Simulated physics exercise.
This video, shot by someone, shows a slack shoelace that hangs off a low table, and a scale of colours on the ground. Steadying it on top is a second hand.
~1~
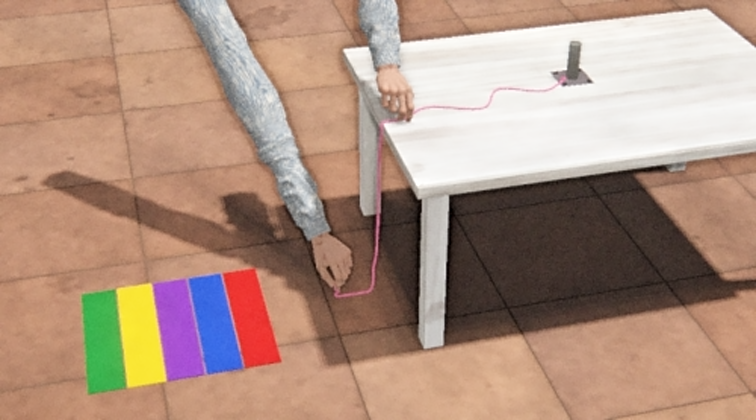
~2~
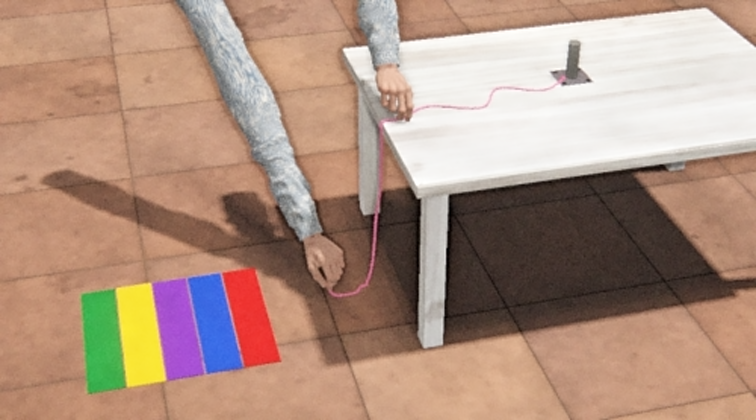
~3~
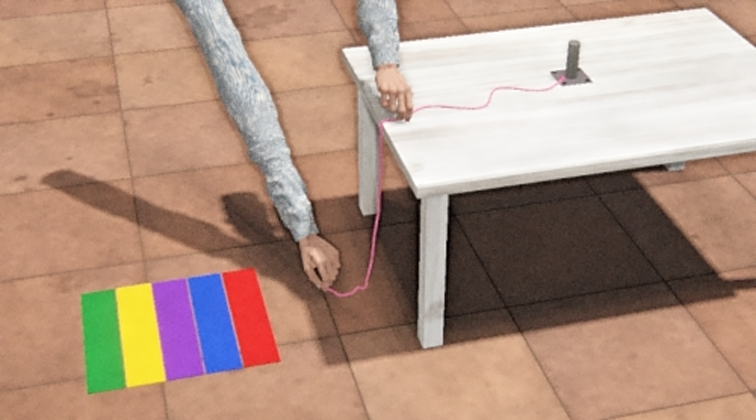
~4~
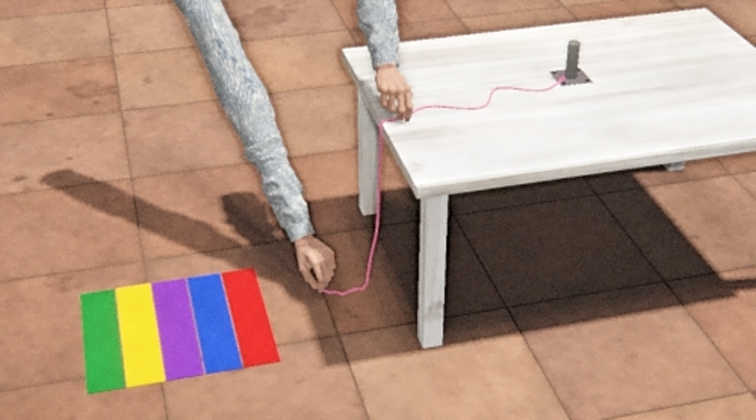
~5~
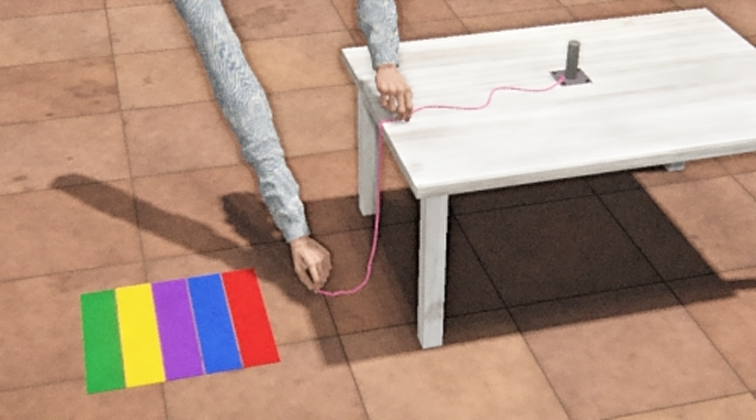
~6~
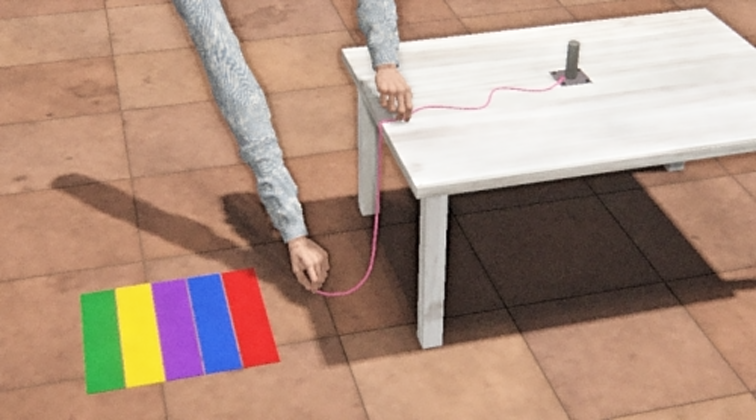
On a tiled floor beside a white table, a hand draws a hanging pink cord slightly left near coloured stripes.
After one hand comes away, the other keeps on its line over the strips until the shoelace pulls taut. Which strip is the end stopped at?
Stopped at purple.
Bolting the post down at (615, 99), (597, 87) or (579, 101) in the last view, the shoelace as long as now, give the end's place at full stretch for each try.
Around (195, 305), (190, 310) and (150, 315).
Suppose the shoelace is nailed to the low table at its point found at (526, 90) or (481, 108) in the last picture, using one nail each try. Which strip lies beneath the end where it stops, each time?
That would give purple the first time and blue the second.
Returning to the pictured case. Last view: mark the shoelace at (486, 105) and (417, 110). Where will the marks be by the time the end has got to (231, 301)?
In order: (457, 101) and (391, 118).
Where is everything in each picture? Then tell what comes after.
End (335, 285); red (259, 346); blue (221, 353); purple (183, 359); yellow (145, 365); green (105, 372), in the first picture.
End (327, 286); shoelace through (542, 90) (490, 101) (421, 108) (382, 147) (376, 214) (370, 273), in the second picture.
End (323, 287), in the third picture.
End (318, 288); shoelace through (542, 90) (489, 101) (420, 108) (381, 147) (378, 214) (368, 274), in the fourth picture.
End (314, 288), in the fifth picture.
End (312, 289); shoelace through (542, 91) (489, 101) (420, 109) (380, 147) (377, 215) (367, 274), in the sixth picture.
Soon after, end near (231, 301); over red.
After that, end near (191, 307); over purple.
At the stop, end near (169, 311); over purple. It gets as far as the purple strip.
